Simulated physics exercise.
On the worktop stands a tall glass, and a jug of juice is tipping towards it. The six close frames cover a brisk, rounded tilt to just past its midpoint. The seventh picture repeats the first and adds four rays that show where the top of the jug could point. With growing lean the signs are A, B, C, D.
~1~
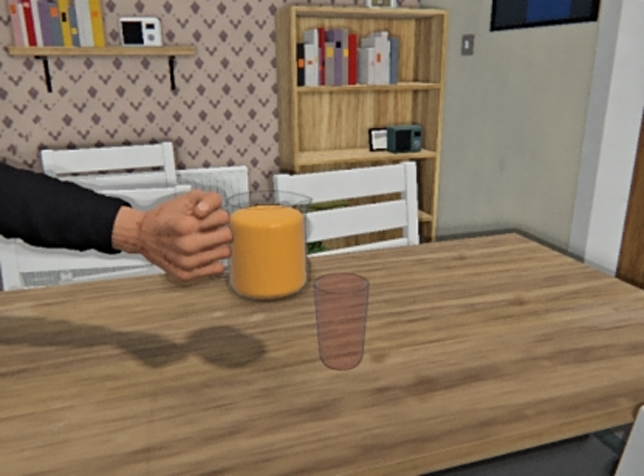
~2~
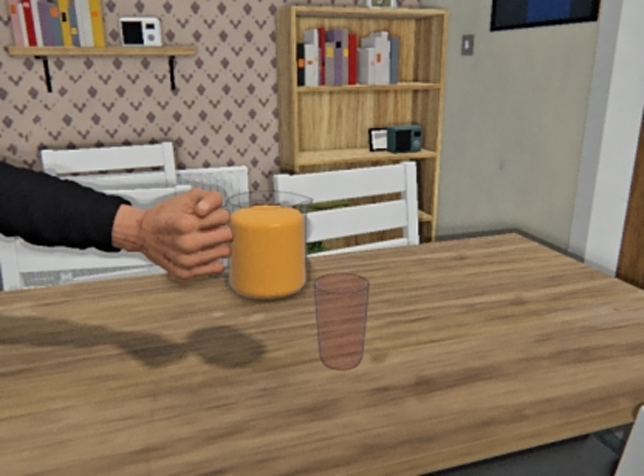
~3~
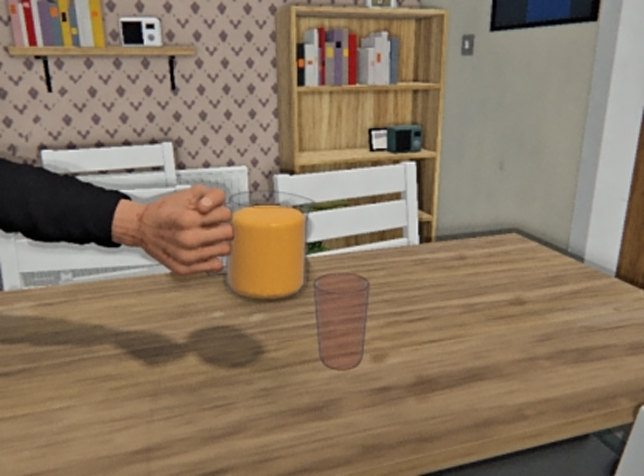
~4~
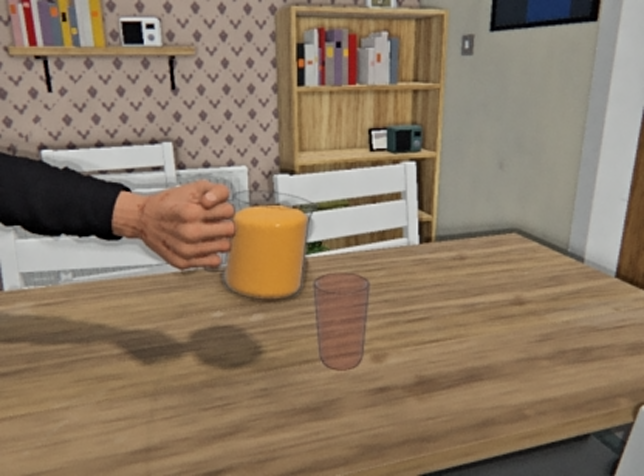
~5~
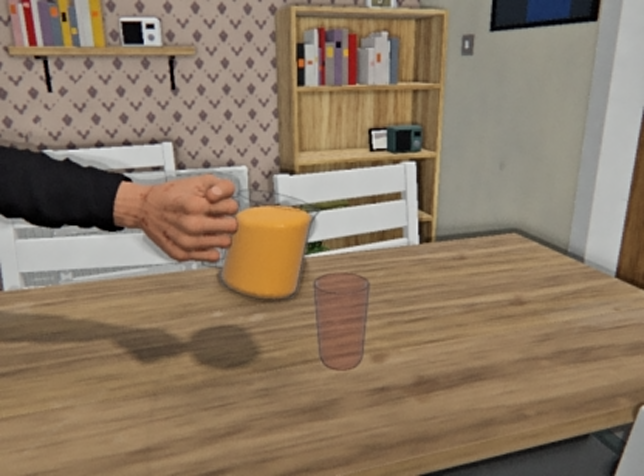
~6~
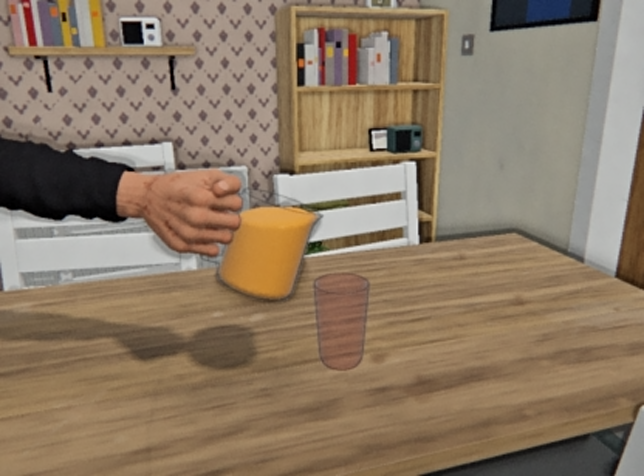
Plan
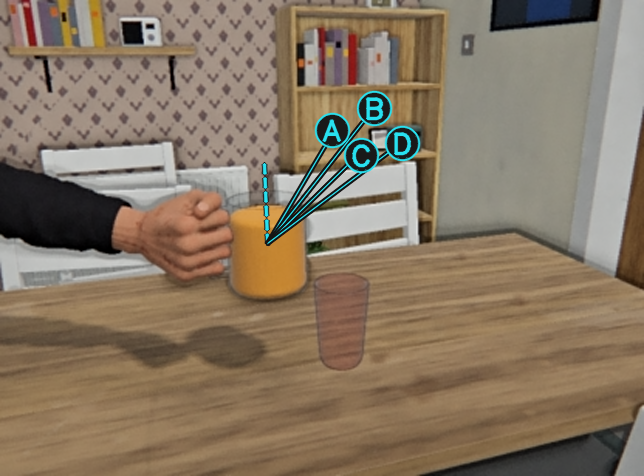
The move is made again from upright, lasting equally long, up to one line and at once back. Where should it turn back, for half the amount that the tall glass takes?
The best tilt is D.
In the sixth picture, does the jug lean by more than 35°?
No.
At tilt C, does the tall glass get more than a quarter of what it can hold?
Yes, it does.
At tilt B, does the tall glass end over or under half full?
Under half.
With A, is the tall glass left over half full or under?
Under half.
On the marked copy, A at (324, 146); B at (363, 121); C at (347, 165); D at (388, 152).
For tilt A, the tall glass ends with about 11 % of what it can hold.
For tilt B, the tall glass ends with about 22 % of what it can hold.
For tilt C, the tall glass ends with about 35 % of what it can hold.
For tilt D, the tall glass ends with about 52 % of what it can hold.
